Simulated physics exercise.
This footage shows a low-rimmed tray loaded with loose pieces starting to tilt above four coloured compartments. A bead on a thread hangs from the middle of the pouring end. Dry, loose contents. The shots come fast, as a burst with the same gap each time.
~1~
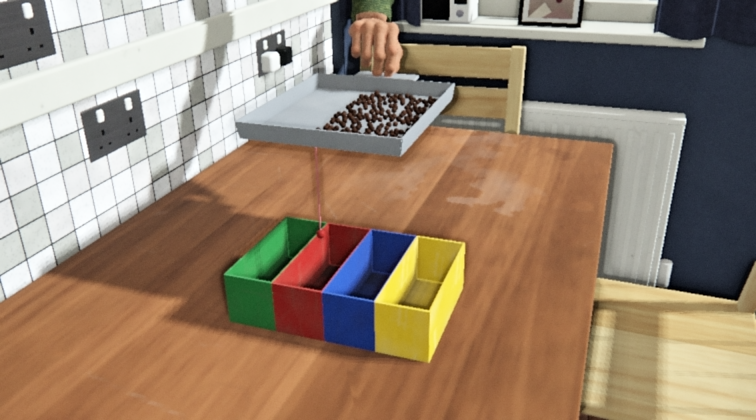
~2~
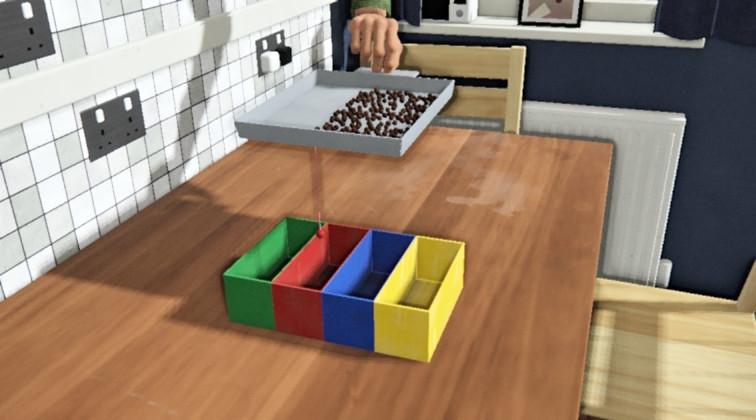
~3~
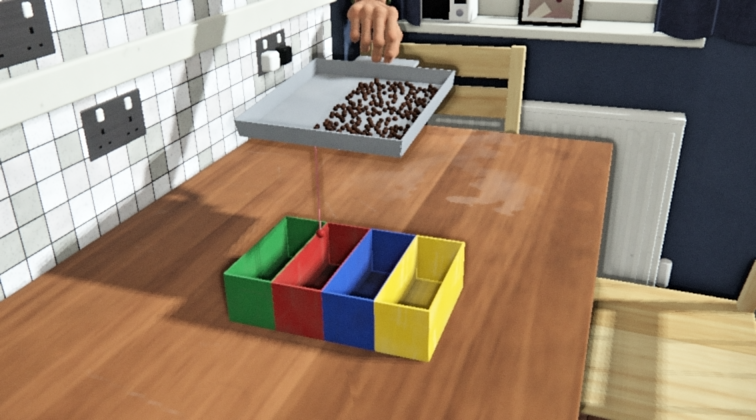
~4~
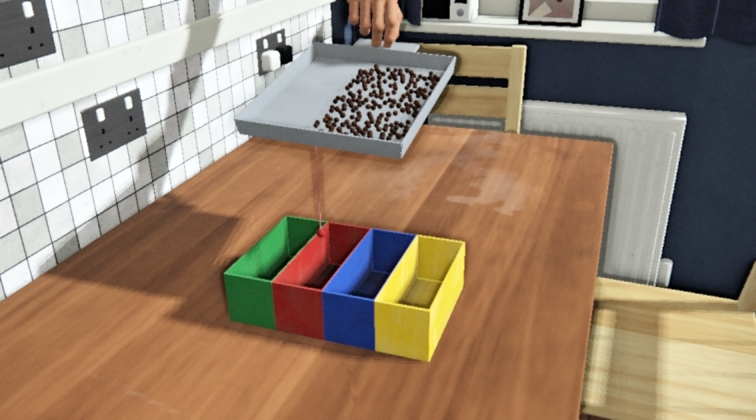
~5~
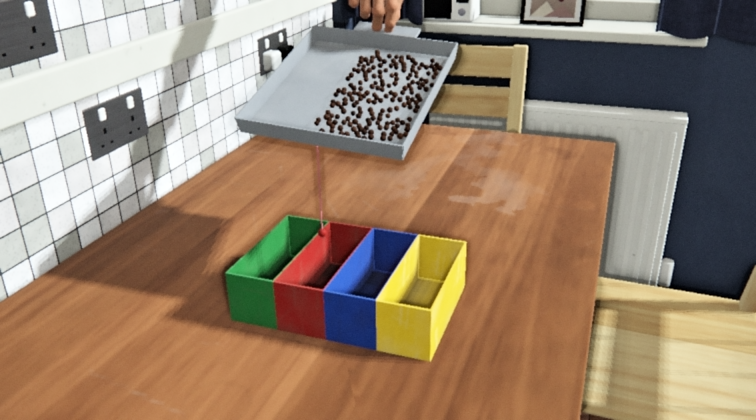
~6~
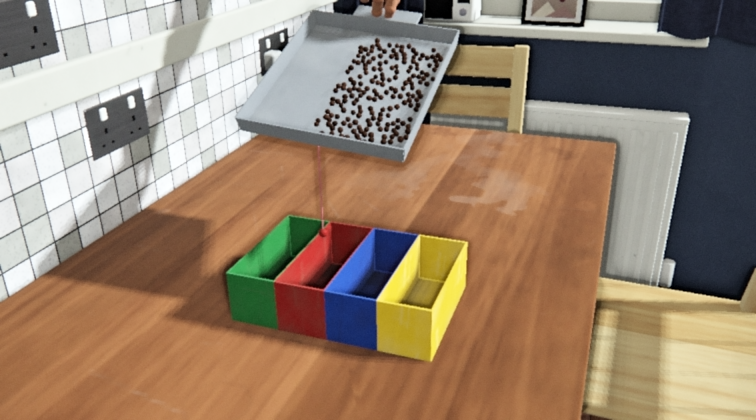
A hand grips the far edge of a shallow grey tray above a wooden table, seen from slightly above in a room with white wall tiles, dark sockets and a pale radiator. Small dark brown balls lie on the tray's right side, over green, red, blue and yellow compartments, with a thin reddish thread hanging between. The hand raises the far edge, steepening the tray, while the balls spread slightly and the view stays nearly still.
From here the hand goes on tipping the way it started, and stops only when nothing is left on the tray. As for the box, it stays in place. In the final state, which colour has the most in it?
Most ends up in blue.
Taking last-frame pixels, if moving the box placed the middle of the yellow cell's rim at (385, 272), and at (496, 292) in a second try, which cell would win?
Try 1 - yellow. Try 2 - the red one.
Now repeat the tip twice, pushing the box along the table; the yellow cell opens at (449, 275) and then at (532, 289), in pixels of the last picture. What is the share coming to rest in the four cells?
In order, about 100 and 80 in a hundred.
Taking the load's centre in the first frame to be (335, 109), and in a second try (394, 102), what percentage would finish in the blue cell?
First some 50, then 60 per cent.
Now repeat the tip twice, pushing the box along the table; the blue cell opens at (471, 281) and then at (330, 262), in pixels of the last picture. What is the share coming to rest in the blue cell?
Some 0 percent in the first case, 20 percent in the second.
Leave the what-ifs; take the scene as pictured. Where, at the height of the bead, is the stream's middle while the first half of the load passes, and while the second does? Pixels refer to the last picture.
Early half: (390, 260); late half: (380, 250).
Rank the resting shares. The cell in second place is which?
Yellow.
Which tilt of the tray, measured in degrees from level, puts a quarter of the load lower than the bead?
About 105 degrees.
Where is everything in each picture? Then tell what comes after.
Corners of the pouring end near (238, 121) and (400, 138), level; middle of the load near (376, 118), allspice berries; bead on its thread near (321, 234); green cell near (250, 298); red cell near (298, 307); blue cell near (349, 317); yellow cell near (402, 327), in the first picture.
Corners of the pouring end near (238, 120) and (400, 138), level; middle of the load near (375, 116), in the second picture.
Corners of the pouring end near (237, 119) and (400, 139), tipped barely, lowest at the right corner; middle of the load near (375, 111), in the third picture.
Corners of the pouring end near (237, 118) and (400, 142), tipped a little, lowest at the right corner; middle of the load near (375, 104), in the fourth picture.
Corners of the pouring end near (238, 117) and (402, 144), tipped clearly, lowest at the right corner; middle of the load near (376, 98), in the fifth picture.
Corners of the pouring end near (238, 116) and (403, 147), tipped clearly, lowest at the right corner; middle of the load near (377, 94), the bulk on the move; green cell near (252, 296); red cell near (301, 306); blue cell near (351, 316); yellow cell near (404, 326), in the sixth picture.
Shortly afterwards, tray tipped steeply; all but a few on the tray; only a few in the blue cell; a little falling or outside the box.
Next, tray tipped past a quarter turn; near half on the tray; near a quarter in the blue cell; a little in the yellow cell; only a few in the red cell; only a few in the green cell; near a quarter falling or outside the box.
Some moments later, tray tipped past a quarter turn; near two thirds in the blue cell; near a quarter in the yellow cell; a little in the red cell; only a few in the green cell; only a few falling or outside the box.
In the end, tray tipped past a quarter turn; near two thirds in the blue cell; near a quarter in the yellow cell; a little in the red cell; only a few in the green cell; only a few outside the box.
